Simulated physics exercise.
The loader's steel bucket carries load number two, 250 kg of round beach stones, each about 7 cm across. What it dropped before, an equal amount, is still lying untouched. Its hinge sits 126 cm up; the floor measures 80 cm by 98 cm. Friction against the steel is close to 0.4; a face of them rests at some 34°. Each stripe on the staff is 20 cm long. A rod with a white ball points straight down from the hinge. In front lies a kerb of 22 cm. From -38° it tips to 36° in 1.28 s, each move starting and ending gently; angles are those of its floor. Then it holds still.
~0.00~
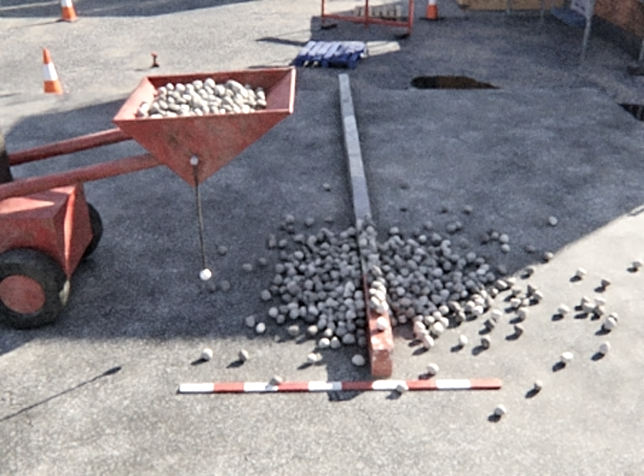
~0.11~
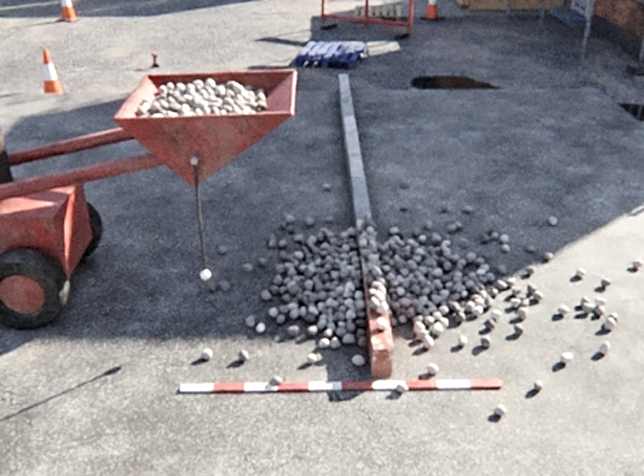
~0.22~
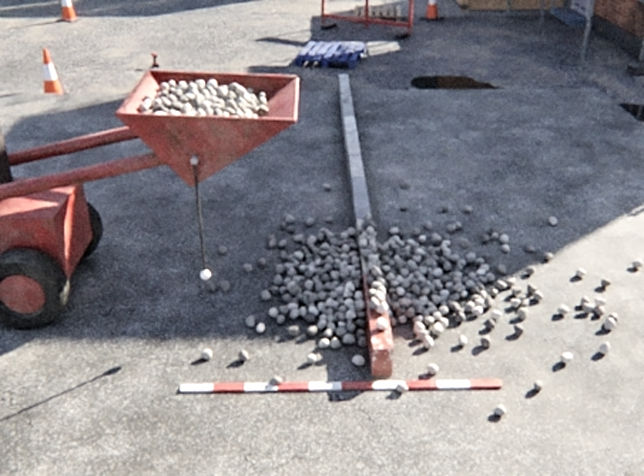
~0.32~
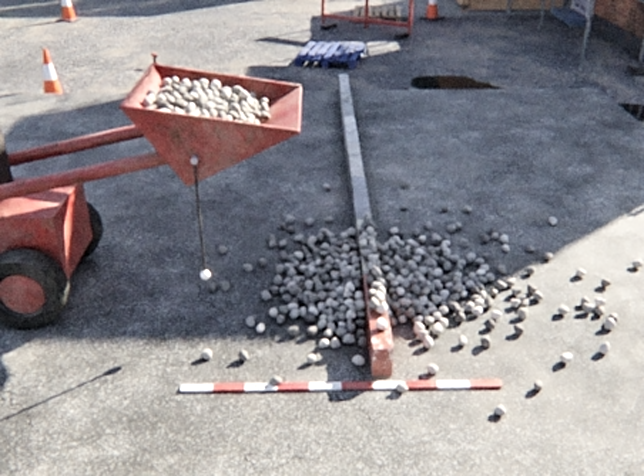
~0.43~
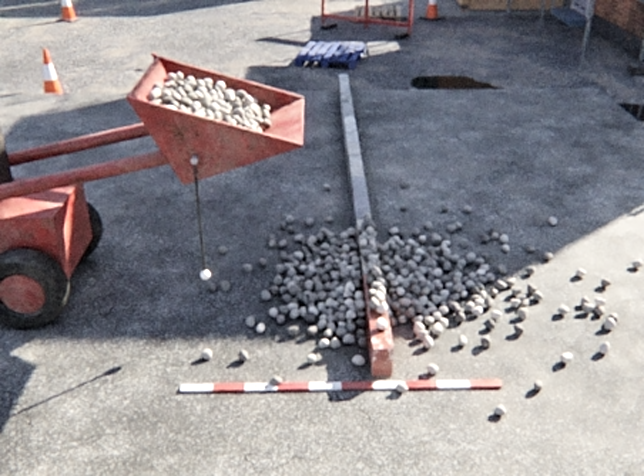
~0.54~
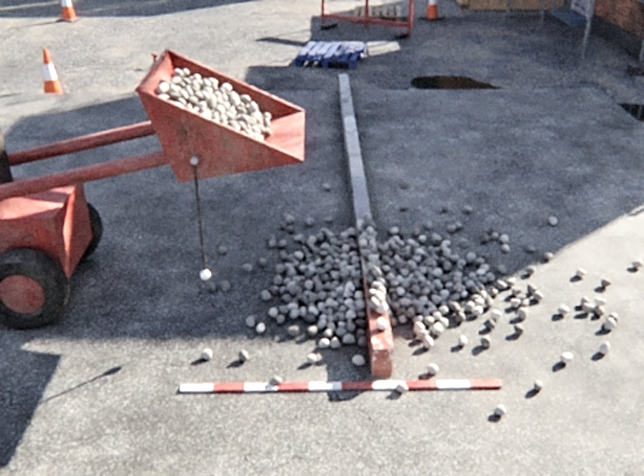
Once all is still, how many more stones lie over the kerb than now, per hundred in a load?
Roughly 5 per cent of a load more.
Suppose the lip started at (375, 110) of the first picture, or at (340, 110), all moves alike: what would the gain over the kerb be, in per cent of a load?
Near 100 per cent from the first place, 50 from the second.
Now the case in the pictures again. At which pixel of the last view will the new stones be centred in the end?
Near (325, 272).
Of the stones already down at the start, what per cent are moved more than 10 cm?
Roughly 10 per cent of them.
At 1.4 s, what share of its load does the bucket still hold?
It holds some 50 per cent.
After 1.0 s the floor is at 24°; in per cent of one load, 99 in the bucket, 54 on this side of the kerb, 46 over the kerb; the foremost stones are at (599, 284).
After 1.4 s the floor is at 36°; in per cent of one load, 50 in the bucket, 104 on this side of the kerb, 46 over the kerb; the foremost stones are at (599, 284).
After 1.7 s the floor is at 36°; in per cent of one load, 7 in the bucket, 146 on this side of the kerb, 47 over the kerb; the foremost stones are at (599, 284).
After 4.2 s the floor is at 36°; in per cent of one load, 0 in the bucket, 149 on this side of the kerb, 51 over the kerb; the foremost stones are at (599, 284). Net gain over the kerb, 5.
